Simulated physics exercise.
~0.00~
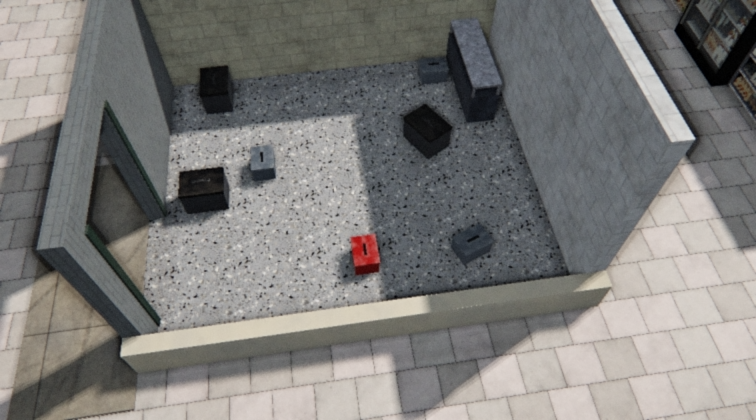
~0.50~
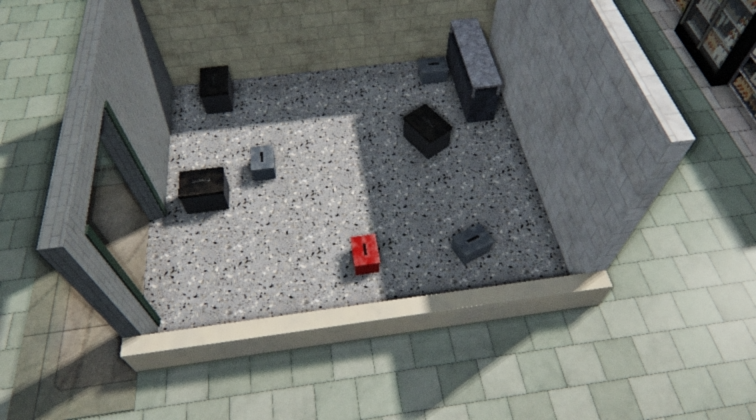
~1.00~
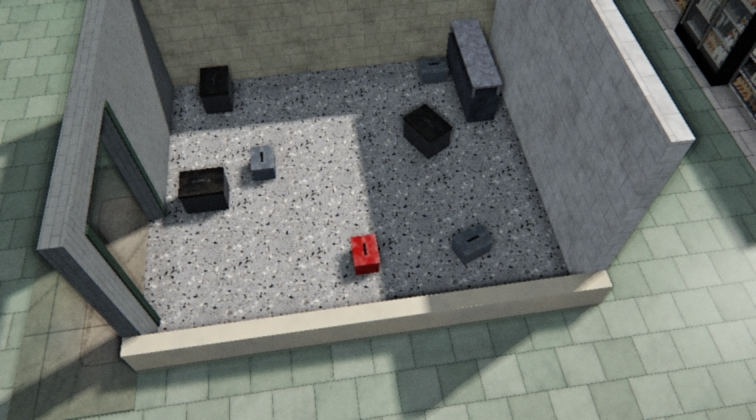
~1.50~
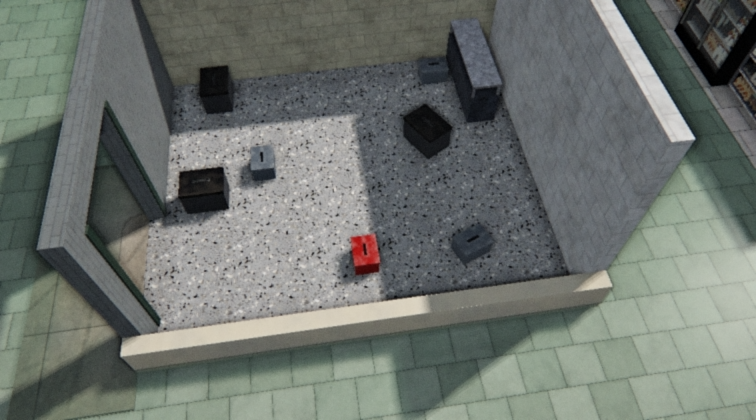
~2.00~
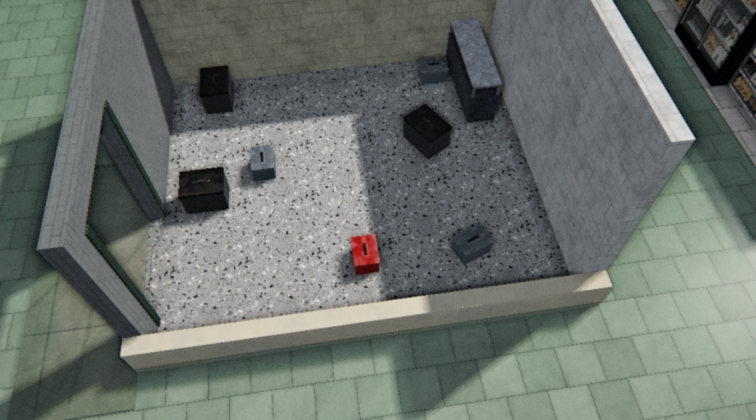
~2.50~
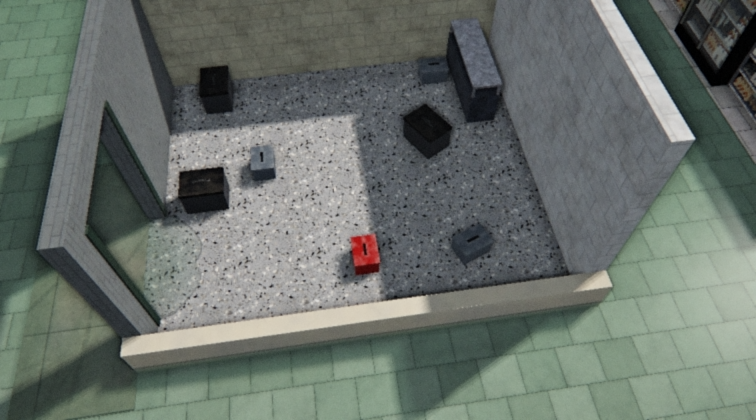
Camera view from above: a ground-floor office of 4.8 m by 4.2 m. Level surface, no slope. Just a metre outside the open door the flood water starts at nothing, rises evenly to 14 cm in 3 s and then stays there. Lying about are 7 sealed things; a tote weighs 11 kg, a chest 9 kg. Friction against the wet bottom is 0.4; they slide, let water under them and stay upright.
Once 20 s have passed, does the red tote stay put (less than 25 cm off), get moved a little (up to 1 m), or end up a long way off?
It ends up a long way off.
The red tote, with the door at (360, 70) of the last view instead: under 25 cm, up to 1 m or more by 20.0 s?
That would leave the red tote a little displaced.
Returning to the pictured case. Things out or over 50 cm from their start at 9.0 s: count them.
It comes to 0.
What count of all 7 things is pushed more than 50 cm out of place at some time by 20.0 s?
5.
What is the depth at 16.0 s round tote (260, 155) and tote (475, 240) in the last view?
First roughly 4 cm, second roughly 7 cm.
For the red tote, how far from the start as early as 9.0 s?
It is about 0 cm out of place by then.
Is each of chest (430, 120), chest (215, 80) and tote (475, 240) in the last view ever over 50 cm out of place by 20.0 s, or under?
Taking them in order: Greater; greater; smaller.
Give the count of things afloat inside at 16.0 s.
That would be 5 of them.
After 4.0 s the red tote is near (365, 250), 0.0 m from its start, aground; 0 afloat.
After 9.0 s the red tote is near (365, 250), 0.0 m from its start, aground; 0 afloat.
After 16.0 s the red tote is near (444, 276), 1.0 m from its start, afloat; 5 afloat.
After 20.0 s the red tote is near (525, 210), 2.1 m from its start, afloat; 6 afloat.
